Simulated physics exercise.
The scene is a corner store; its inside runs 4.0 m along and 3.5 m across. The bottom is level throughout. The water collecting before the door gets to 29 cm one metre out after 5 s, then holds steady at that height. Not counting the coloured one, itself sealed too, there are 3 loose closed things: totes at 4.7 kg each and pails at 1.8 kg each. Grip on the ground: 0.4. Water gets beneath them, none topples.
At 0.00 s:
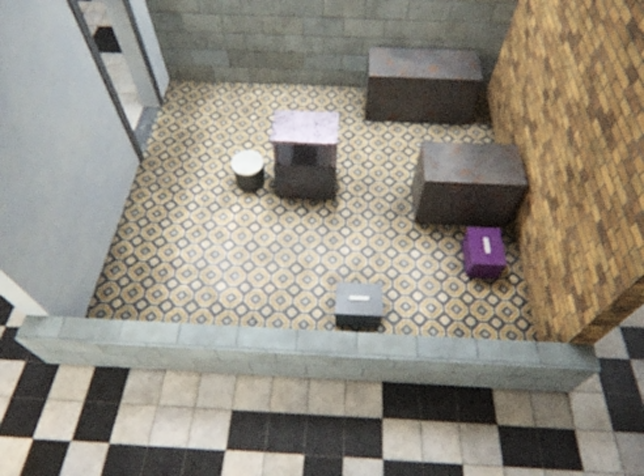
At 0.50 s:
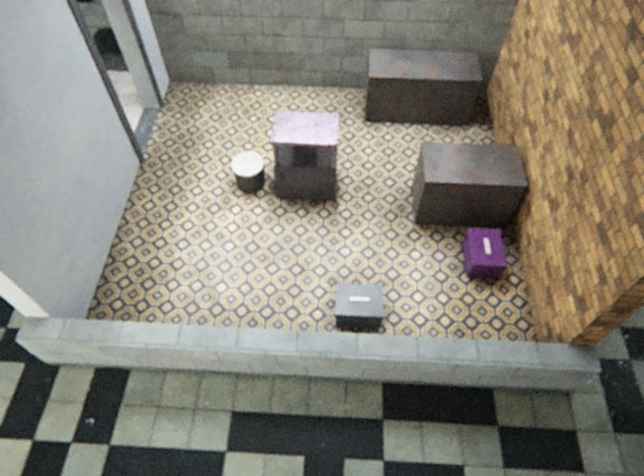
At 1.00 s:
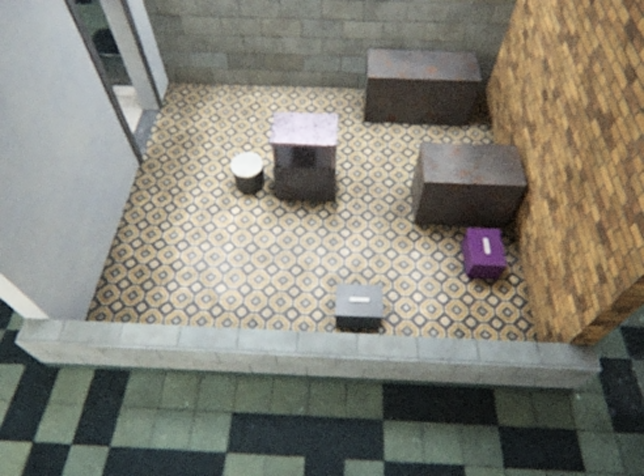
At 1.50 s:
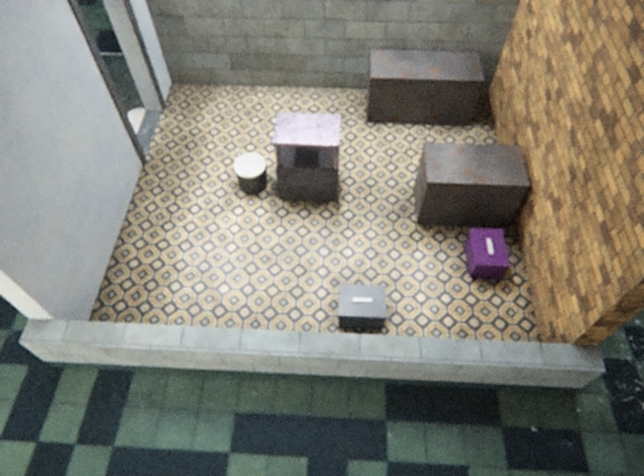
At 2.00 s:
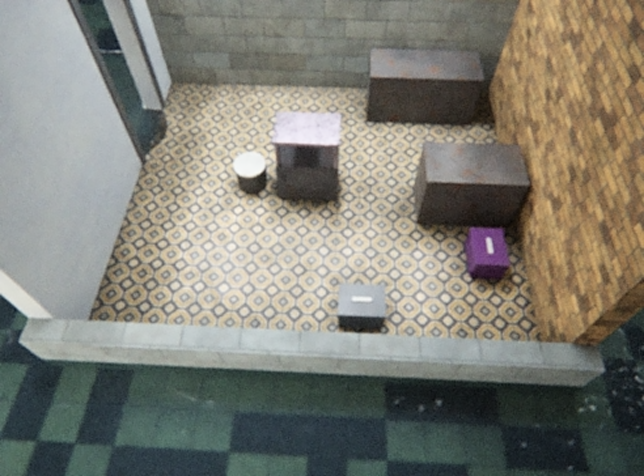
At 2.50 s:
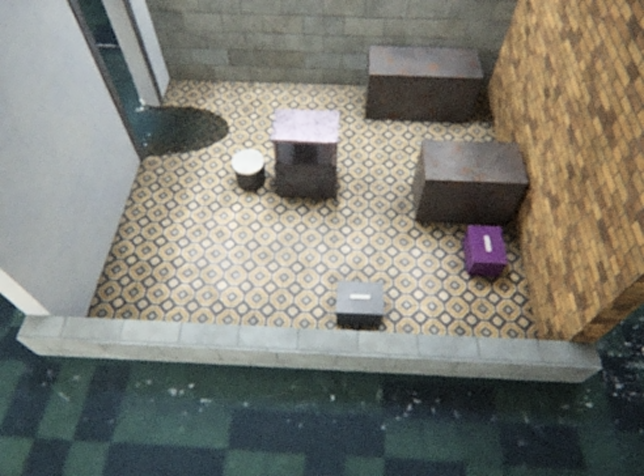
Dark water spreading over the checkered floor outside a small tiled room, then seeping through the doorway as the objects inside stay still.
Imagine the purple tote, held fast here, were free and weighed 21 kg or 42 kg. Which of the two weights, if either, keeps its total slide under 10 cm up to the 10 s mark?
The lighter one already does.
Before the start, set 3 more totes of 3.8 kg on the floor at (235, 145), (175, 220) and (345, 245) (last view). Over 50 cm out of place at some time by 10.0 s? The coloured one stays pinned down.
The first comes out above the threshold, the second below the threshold, the third above the threshold.
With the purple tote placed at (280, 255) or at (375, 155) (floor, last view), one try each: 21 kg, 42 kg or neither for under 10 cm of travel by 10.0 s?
The first time the lesser option suffices; the second time the greater option is needed.
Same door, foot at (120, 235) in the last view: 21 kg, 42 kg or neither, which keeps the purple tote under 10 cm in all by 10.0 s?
In that case only the higher weight holds it.
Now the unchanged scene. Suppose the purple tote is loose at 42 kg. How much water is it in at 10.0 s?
Around 9 cm.
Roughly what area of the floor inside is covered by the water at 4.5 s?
Near 6.0 m2 in all.
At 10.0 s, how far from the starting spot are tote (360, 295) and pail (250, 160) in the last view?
First 120 cm, then 250 cm.
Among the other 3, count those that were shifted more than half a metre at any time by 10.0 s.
The answer here is 2.
After 3.5 s the purple tote would be 0 cm from its start with 21 kg and 0 cm from its start with 42 kg; 0 cm of water round it then.
After 4.5 s the purple tote would be 0 cm from its start with 21 kg and 0 cm from its start with 42 kg; 0 cm of water round it then.
After 7.0 s the purple tote would be 0 cm from its start with 21 kg and 0 cm from its start with 42 kg; 1 cm of water round it then.
After 10.0 s the purple tote would be 1 cm from its start with 21 kg and 0 cm from its start with 42 kg; 9 cm of water round it then.
